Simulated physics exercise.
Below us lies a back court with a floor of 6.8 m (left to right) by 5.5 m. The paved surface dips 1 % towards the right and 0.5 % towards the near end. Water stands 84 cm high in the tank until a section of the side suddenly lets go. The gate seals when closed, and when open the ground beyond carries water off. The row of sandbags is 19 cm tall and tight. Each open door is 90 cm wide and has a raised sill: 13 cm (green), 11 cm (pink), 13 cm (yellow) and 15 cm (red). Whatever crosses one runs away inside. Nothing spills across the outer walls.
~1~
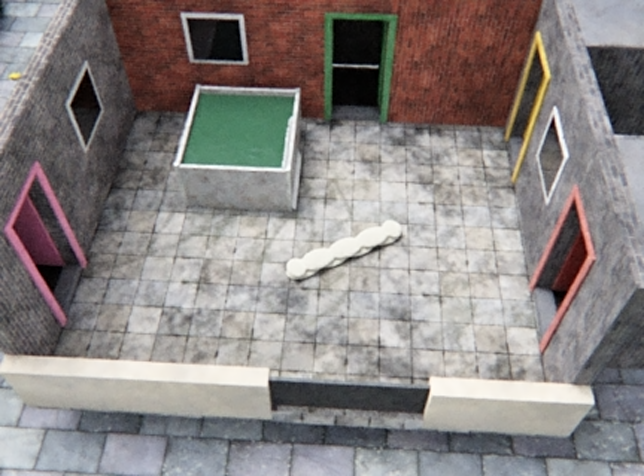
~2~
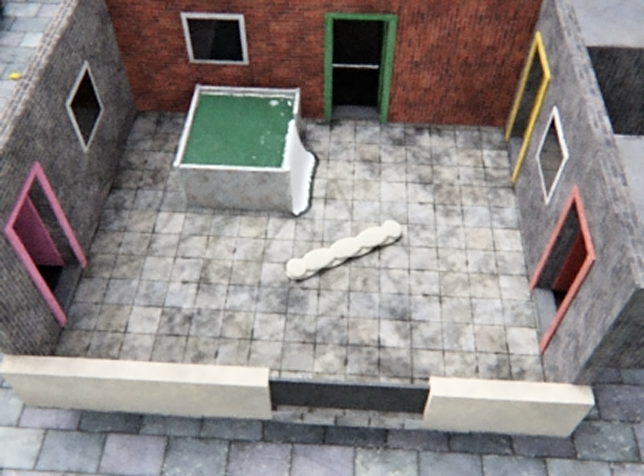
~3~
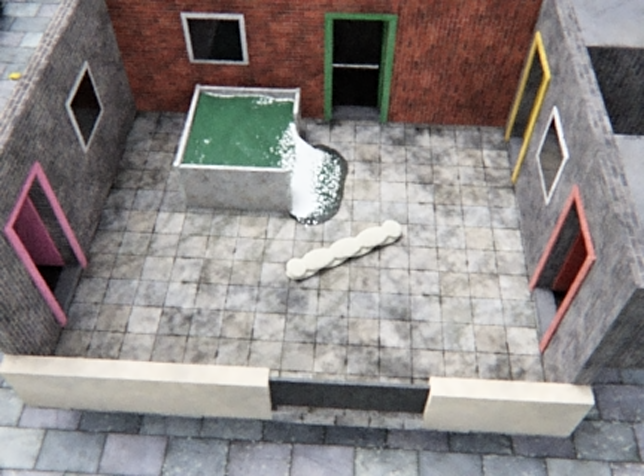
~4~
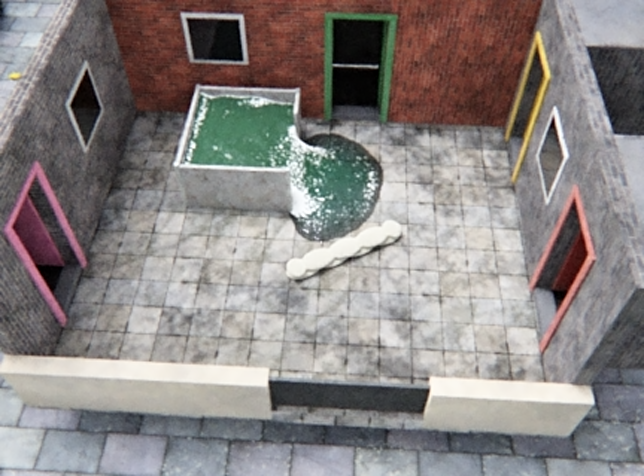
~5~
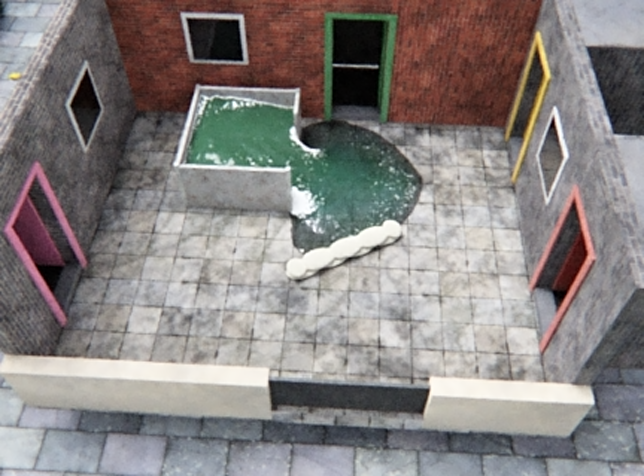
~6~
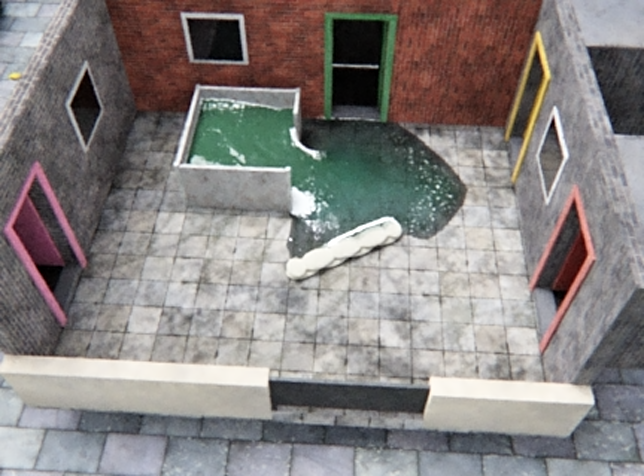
Green water pouring from the right side of a raised tank, spreading rightward across grey paving behind a pale scalloped barrier.
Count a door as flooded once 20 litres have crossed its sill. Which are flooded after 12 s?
Door by door: At the green door it keeps below the limit; at the pink door it stays under the limit; at the yellow door it passes the limit; at the red door it keeps below the limit.
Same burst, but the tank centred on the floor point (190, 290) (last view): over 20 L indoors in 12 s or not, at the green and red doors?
Then: Green below, red above.
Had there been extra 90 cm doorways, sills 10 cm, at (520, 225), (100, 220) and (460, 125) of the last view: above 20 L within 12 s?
In turn: Above, below, above.
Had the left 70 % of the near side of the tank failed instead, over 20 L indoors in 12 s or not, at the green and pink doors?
Against that limit: Green not over, pink above.
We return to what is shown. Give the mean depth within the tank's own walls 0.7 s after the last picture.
Some 43 cm.
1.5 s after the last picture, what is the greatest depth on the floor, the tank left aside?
About 40 cm.
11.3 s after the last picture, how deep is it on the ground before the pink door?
About 7.0 cm.
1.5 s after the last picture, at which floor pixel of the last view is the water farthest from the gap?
At about (543, 409).
Then, 0.7 s after the last picture water covers 35 % of the floor and is deepest (42 cm) near (380, 230); green door 7 cm at the sill, 0 L in, pink door not reached, yellow door 9 cm at the sill, 13 L in, red door not reached.
Then, 1.5 s after the last picture water covers 45 % of the floor and is deepest (40 cm) near (509, 195); green door 2 cm at the sill, 0 L in, pink door not reached, yellow door 35 cm at the sill, 92 L in, red door 12 cm at the sill, 0 L in.
Then, 2.8 s after the last picture water covers 45 % of the floor and is deepest (26 cm) near (543, 409); green door 3 cm at the sill, 0 L in, pink door not reached, yellow door 24 cm at the sill, 219 L in, red door 9 cm at the sill, 0 L in.
Then, 6.3 s after the last picture water covers 85 % of the floor and is deepest (20 cm) near (543, 409); green door 7 cm at the sill, 0 L in, pink door 6 cm at the sill, 0 L in, yellow door 10 cm at the sill, 255 L in, red door 8 cm at the sill, 0 L in.
Then, 11.3 s after the last picture water covers 95 % of the floor and is deepest (11 cm) near (137, 111); green door 4 cm at the sill, 0 L in, pink door 7 cm at the sill, 0 L in, yellow door 7 cm at the sill, 256 L in, red door 9 cm at the sill, 0 L in.
